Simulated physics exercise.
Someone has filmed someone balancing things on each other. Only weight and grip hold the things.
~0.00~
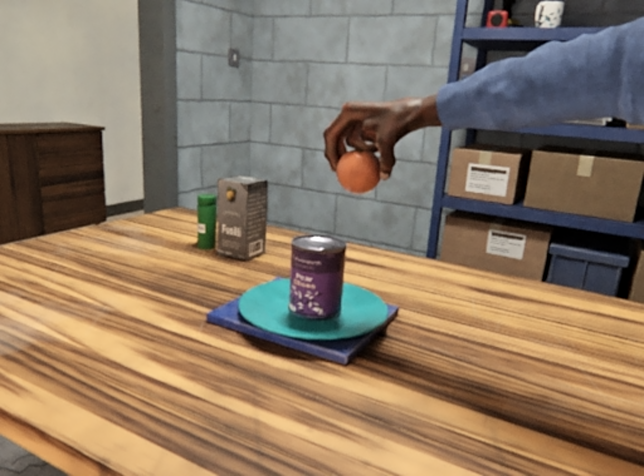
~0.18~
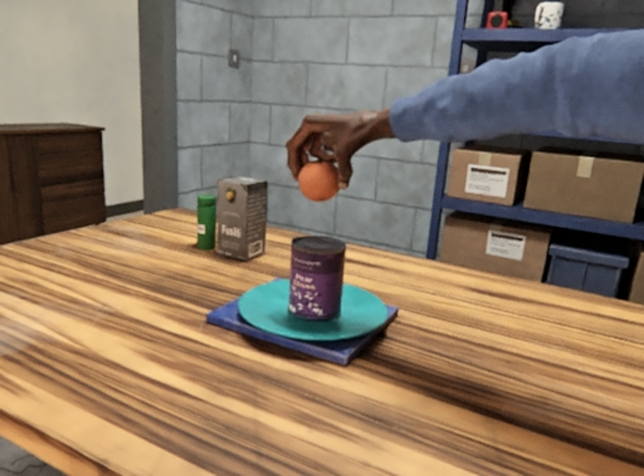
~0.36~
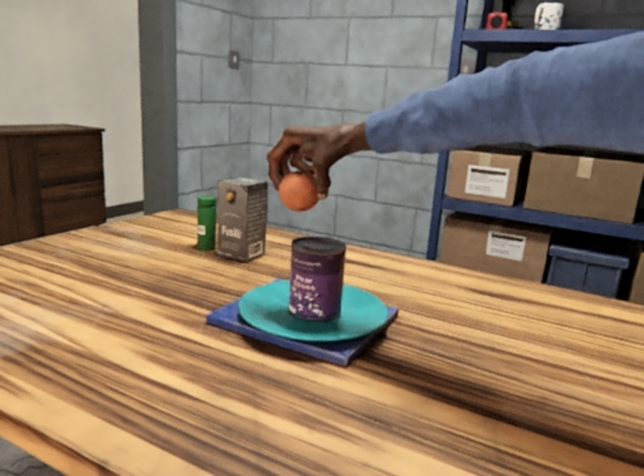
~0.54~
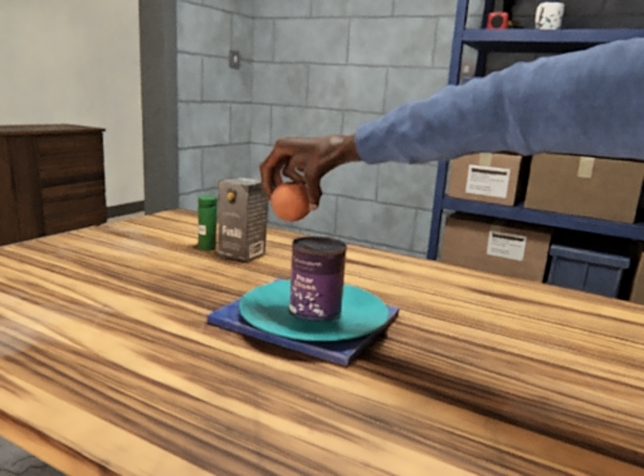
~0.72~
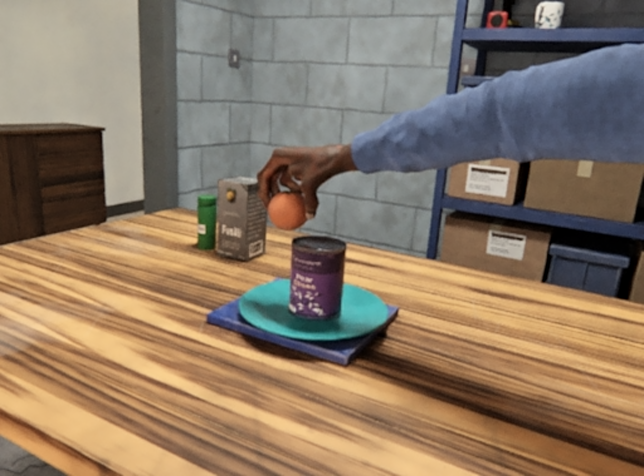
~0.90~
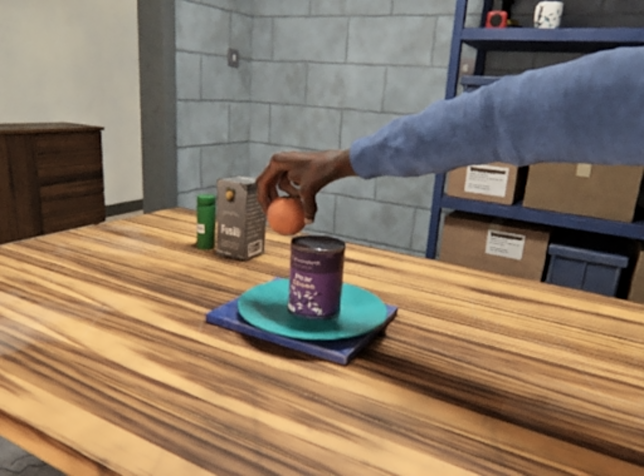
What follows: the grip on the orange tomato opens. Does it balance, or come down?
It gives way.
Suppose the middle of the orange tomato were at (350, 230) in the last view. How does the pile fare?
Then it loses its balance.
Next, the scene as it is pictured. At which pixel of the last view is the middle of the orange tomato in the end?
Around (256, 276).
By 1.20 s, orange tomato now fallen.
By 1.30 s, things are still on the move.
By 2.80 s, nothing new.
When it is over (4.0 s), fallen, orange tomato; the other 5 as before. End places, in pixels of the last picture, orange tomato near (256, 276). The pile loses its balance.
